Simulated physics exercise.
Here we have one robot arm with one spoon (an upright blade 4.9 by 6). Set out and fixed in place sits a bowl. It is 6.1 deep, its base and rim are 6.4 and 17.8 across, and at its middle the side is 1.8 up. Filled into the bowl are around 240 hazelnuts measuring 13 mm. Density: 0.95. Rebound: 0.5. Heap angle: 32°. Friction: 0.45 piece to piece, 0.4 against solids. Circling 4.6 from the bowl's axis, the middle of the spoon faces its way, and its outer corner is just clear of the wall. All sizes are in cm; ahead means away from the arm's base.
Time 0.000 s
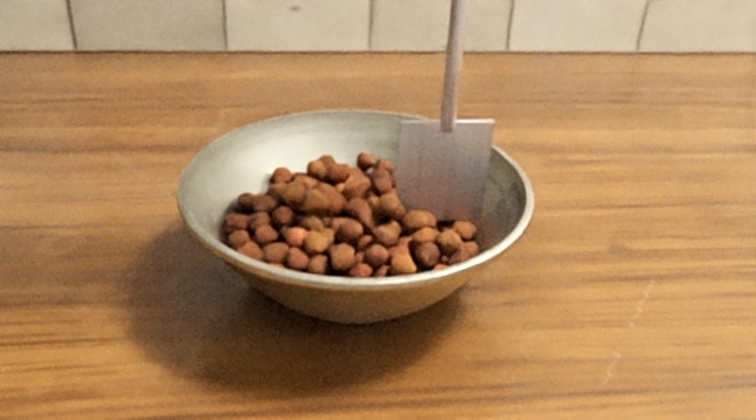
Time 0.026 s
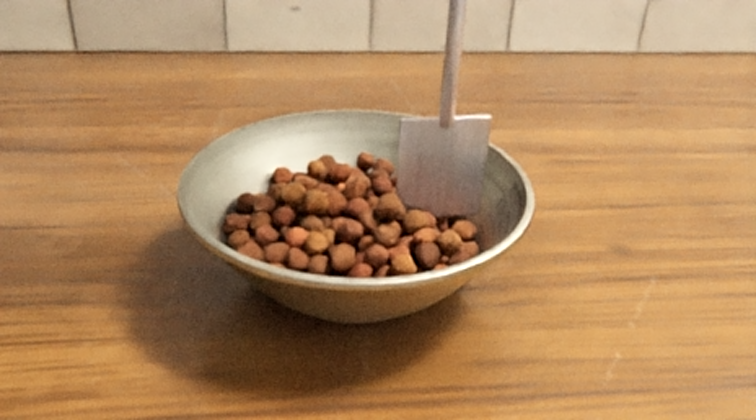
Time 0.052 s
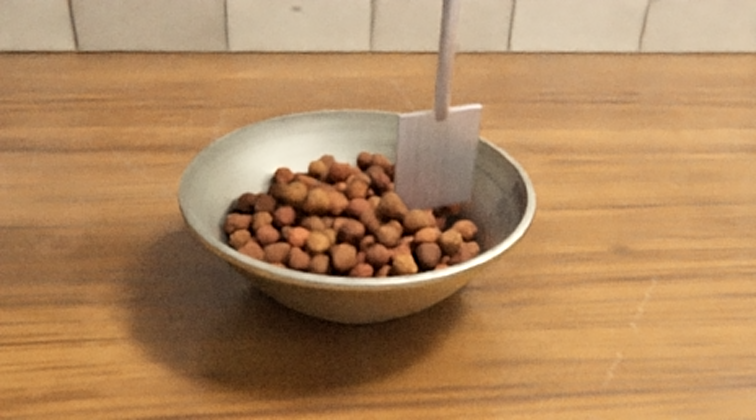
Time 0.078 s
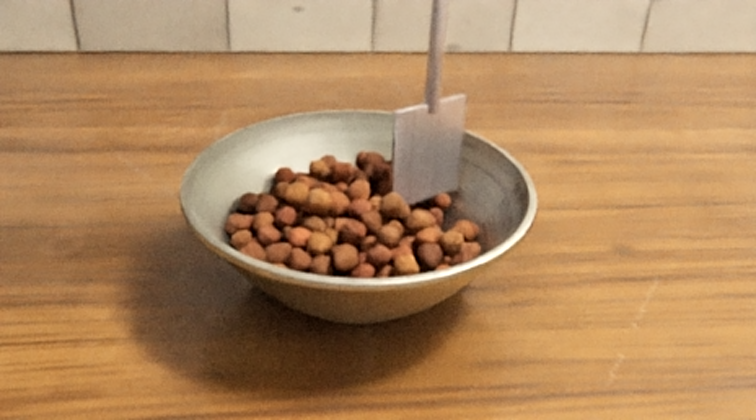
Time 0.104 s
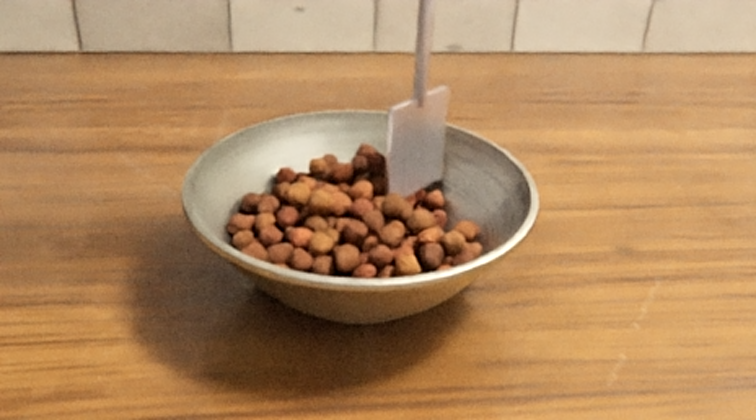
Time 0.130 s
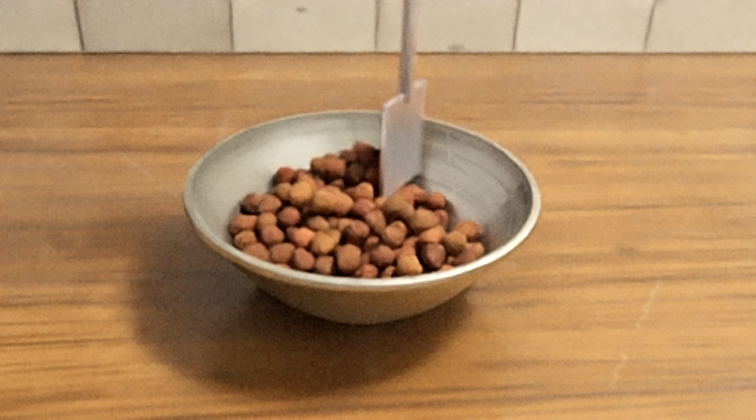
On a wooden counter in front of pale tiles, a metal bowl holds a heap of round brown nuts, with a flat upright blade standing at the right side. The blade sweeps leftward and toward the back of the bowl, turning gradually edge-on, while a few nuts shift slightly beside it.
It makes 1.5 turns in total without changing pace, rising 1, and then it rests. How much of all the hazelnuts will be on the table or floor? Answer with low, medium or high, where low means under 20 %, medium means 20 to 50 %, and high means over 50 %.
Low.
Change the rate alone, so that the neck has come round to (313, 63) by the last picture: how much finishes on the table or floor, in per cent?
Close to 35 in a hundred.
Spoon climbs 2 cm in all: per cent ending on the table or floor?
Some 10 per cent.
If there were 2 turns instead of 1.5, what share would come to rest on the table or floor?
Close to 20 in a hundred.
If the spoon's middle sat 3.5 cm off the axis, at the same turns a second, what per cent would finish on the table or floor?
It would come to about 15 per cent.
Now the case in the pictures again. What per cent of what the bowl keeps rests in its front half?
I'd put it near 55 per cent.
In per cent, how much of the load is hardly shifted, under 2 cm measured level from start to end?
About 45 %.
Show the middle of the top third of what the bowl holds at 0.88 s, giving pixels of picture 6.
(351, 188).
After 0.51 s, 245° round, highest piece 9 above the table; 225 in the bowl, 5 on the table or floor, 5 in flight or on the tool.
After 0.88 s, 75° round, highest piece 8 above the table; 208 in the bowl, 24 on the table or floor, 3 in flight or on the tool.
After 1.27 s, 180° round, highest piece 6 above the table; 203 in the bowl, 32 on the table or floor.
After 1.97 s, 180° round, highest piece 6 above the table; 203 in the bowl, 32 on the table or floor.
In the end, 203 in the bowl, 32 on the table or floor. That is 14 % on the table or floor.
